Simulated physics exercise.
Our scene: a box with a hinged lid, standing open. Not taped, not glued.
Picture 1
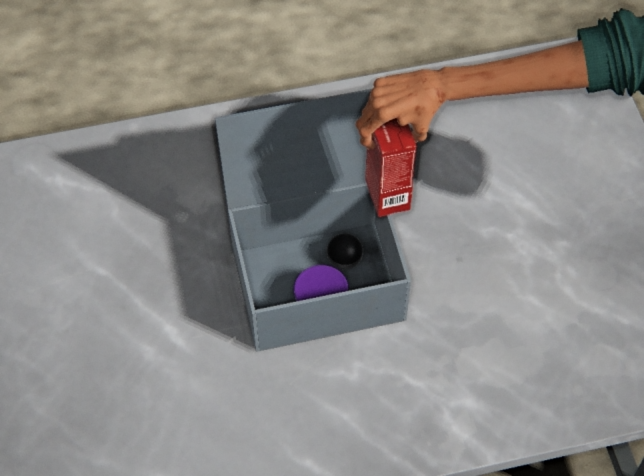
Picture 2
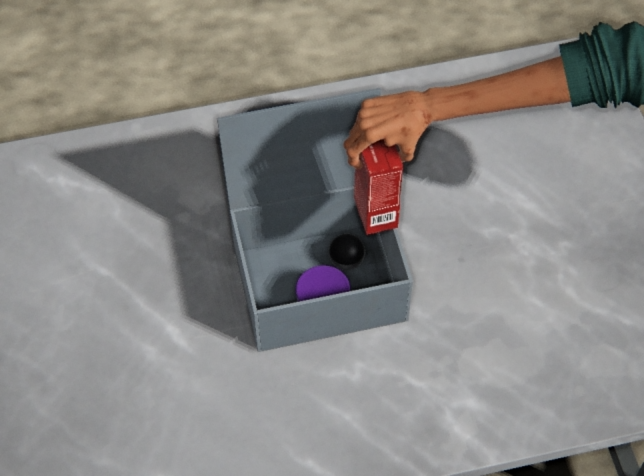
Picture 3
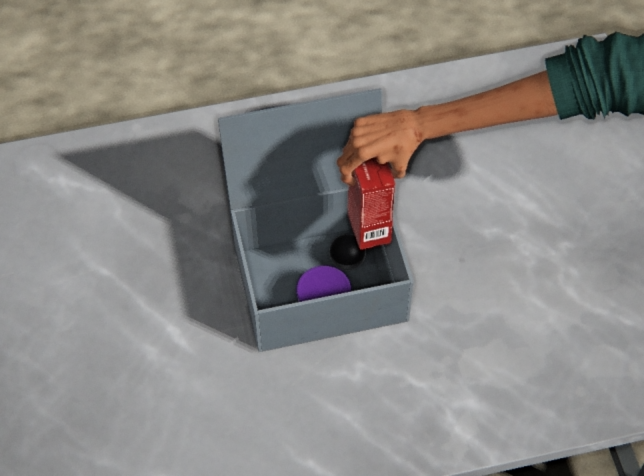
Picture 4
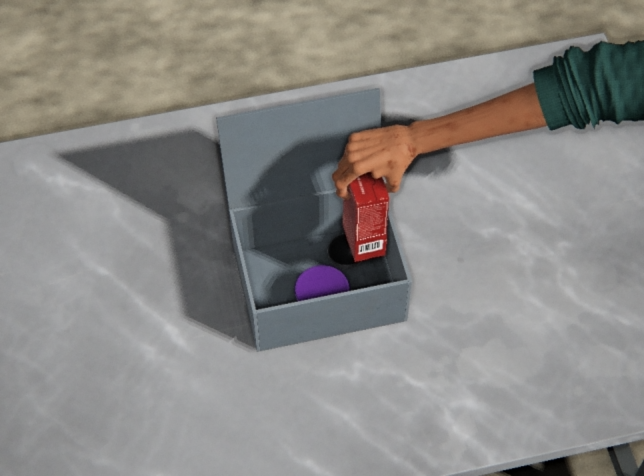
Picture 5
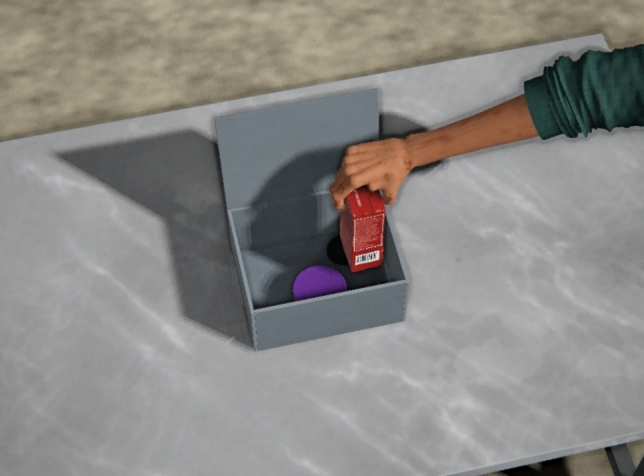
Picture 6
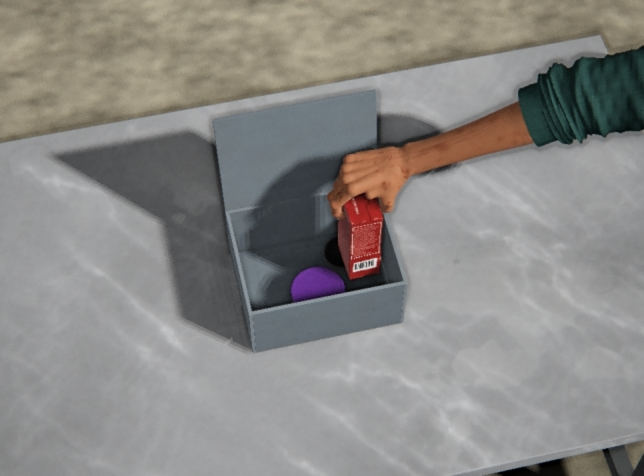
A hand in a green sleeve lowering a red carton into an open grey box holding a purple disc and black ball.
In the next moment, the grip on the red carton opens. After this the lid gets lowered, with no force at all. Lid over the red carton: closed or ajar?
Ajar.
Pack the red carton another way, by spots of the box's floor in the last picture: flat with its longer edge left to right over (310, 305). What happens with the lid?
Then the lid does shut, as it turns out.
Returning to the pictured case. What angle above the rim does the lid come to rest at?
Angle: About 20°.
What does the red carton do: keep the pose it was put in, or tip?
At the finish the red carton goes crooked.
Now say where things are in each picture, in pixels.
On its way; red carton (390, 164), in the first frame.
On its way; red carton (377, 183), in the second frame.
On its way; red carton (370, 199), in the third frame.
On its way; red carton (365, 213), in the fourth frame.
On its way; red carton (362, 224), in the fifth frame.
In place under the hand; red carton (360, 232), in the sixth frame.
Then, 0.30 s past the last view, red carton rocked 46° from its first pose near (364, 253); black ball displaced a little.
Then, 1.40 s past the last view, lid 78° above the rim; red carton rocked 48° from its first pose near (361, 256); black ball displaced about its own width.
Then, 1.70 s past the last view, lid 48° above the rim; red carton rocked 48° from its first pose near (361, 255); black ball displaced about its own width.
Then, 1.80 s past the last view, lid 33° above the rim; red carton rocked 48° from its first pose near (361, 255); black ball displaced about its own width.
Finally, lid 22° above the rim; down or leaning hard in the box, red carton; moved from the start, black ball; purple tub still in place. Final places as the last picture's camera would see them, red carton near (361, 255).
